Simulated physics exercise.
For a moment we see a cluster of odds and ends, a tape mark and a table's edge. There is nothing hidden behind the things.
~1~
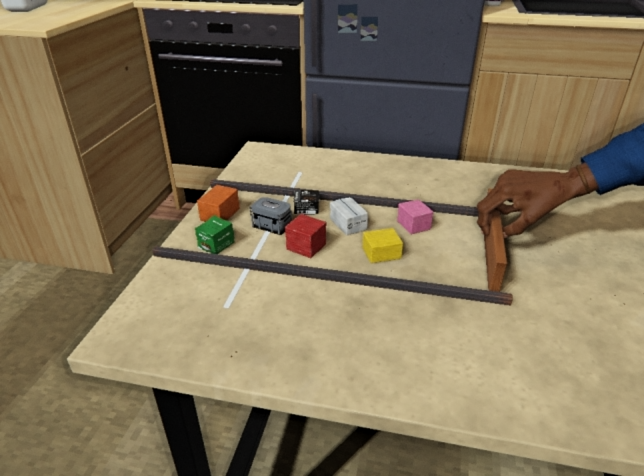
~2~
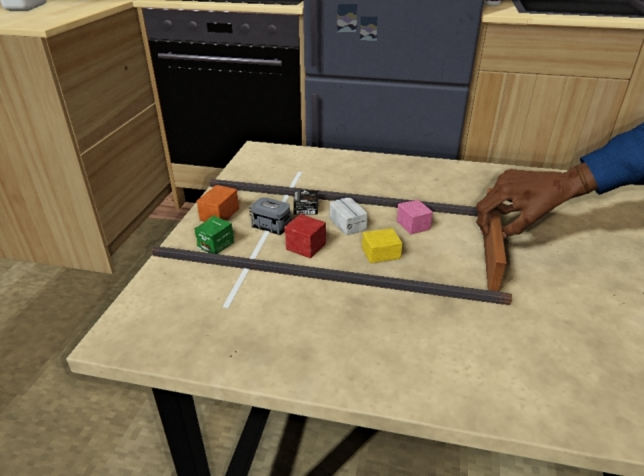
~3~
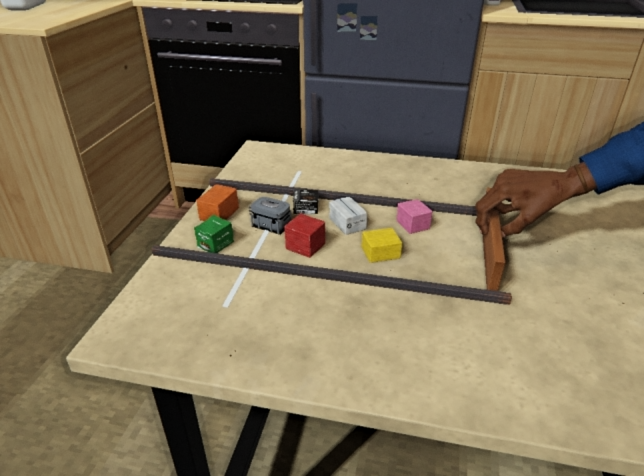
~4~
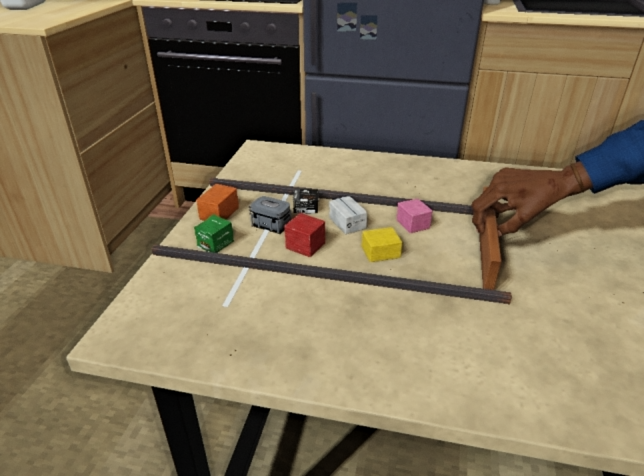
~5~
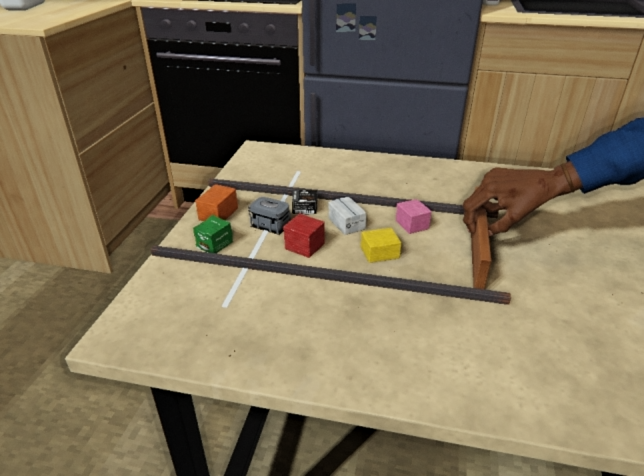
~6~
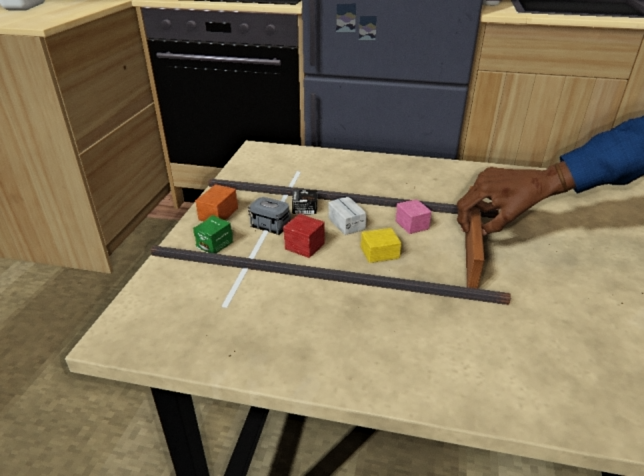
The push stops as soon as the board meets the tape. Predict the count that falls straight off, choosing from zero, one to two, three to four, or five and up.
Predicted count: Zero.
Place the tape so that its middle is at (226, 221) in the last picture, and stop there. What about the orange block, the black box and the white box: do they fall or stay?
So the orange block slips off, the black box keeps its place and the white box keeps its place.
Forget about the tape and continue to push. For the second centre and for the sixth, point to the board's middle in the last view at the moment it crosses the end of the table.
At (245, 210) for the second, at (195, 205) for the sixth.
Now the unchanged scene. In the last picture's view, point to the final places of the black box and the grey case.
Roughly (251, 191) for the first and roughly (216, 217) for the second.
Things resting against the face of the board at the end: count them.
2 end up touching it.
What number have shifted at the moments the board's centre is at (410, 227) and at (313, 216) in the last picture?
By the first moment it's 1, by the second it's 6.
Early on, none off yet; orange block at rest near (217, 204); green box at rest near (214, 235); grey case at rest near (270, 215).
A while later, none off yet; orange block at rest near (217, 204); green box at rest near (214, 235); grey case travelled about its own width near (243, 216).
Finally, the number that fall off is zero.
